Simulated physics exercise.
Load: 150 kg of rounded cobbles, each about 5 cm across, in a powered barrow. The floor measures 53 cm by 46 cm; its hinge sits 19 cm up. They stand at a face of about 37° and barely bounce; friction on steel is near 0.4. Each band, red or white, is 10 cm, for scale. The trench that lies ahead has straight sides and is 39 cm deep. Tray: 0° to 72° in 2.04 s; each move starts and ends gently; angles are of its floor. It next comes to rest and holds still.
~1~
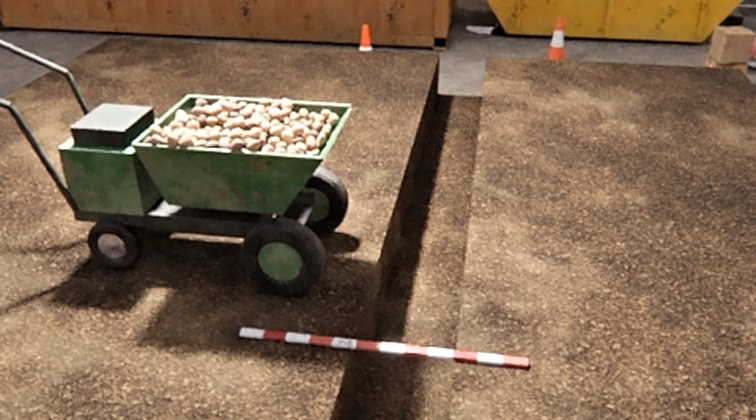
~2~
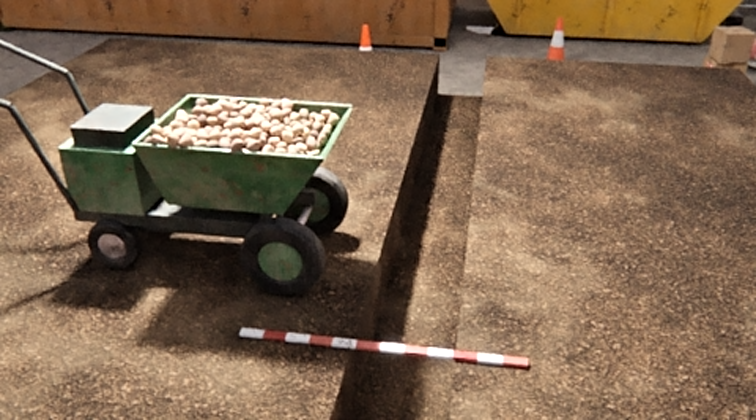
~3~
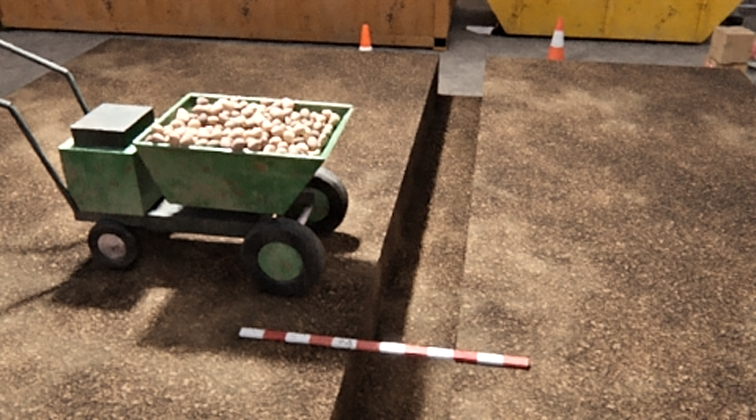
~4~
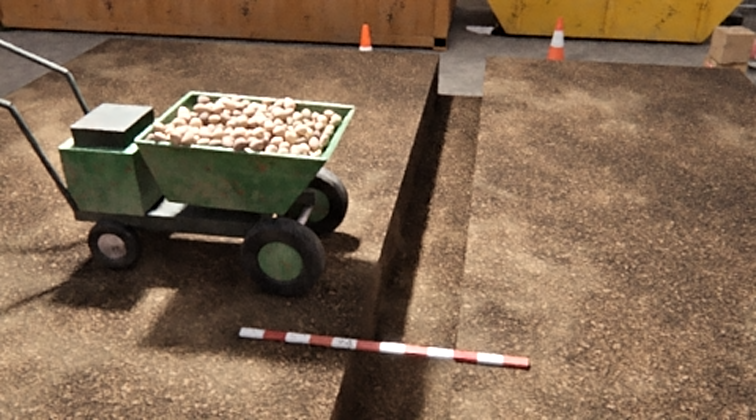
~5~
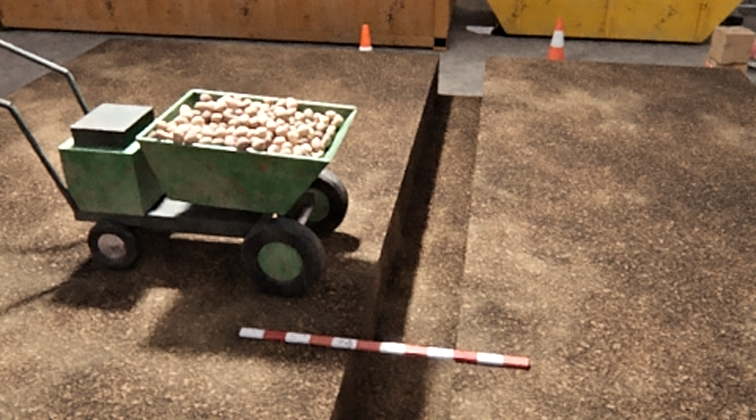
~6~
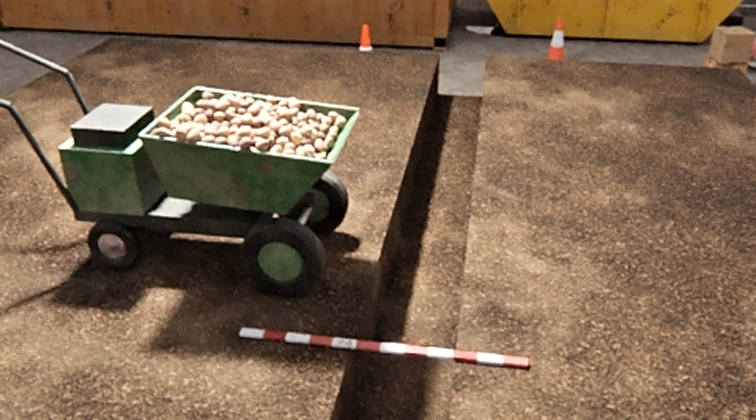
The green barrow's tray, loaded with pale round stones, tilts slightly toward the right.
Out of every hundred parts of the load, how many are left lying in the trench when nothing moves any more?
Around 89 in every hundred.
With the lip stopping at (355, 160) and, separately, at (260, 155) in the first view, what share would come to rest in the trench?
Near 60 then near 100 percent.
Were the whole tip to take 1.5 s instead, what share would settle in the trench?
Then roughly 85 percent.
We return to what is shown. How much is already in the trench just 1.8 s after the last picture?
Around 40 per cent of it, at that instant.
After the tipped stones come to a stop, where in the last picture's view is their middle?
The middle should be near (432, 321).
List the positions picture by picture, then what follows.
In the first picture, lip at (322, 159), floor tilted 0°, highest stones at (238, 112).
In the second picture, the tray is at 0°, its lip at (323, 159); the top of the load is at (234, 112).
In the third picture, lip at (324, 160), floor tilted 1°, highest stones at (232, 112).
In the fourth picture, the tray is at 2°, its lip at (326, 161); the top of the load is at (233, 112).
In the fifth picture, lip at (328, 162), floor tilted 3°, highest stones at (236, 110).
In the sixth picture, the tray is at 4°, its lip at (332, 164); the top of the load is at (223, 108).
Then, 1.2 s after the last picture the floor is at 61°, 95 % in the tray, 5 % in the trench; the foremost stones are at (448, 263).
Then, 1.8 s after the last picture the floor is at 72°, 51 % in the tray, 41 % in the trench, 8 % past the trench; the foremost stones are at (541, 298).
Then, 2.2 s after the last picture the floor is at 72°, 27 % in the tray, 62 % in the trench, 12 % past the trench; the foremost stones are at (558, 299).
Then, 4.1 s after the last picture the floor is at 72°, 0 % in the tray, 89 % in the trench, 11 % past the trench; the foremost stones are at (559, 299).
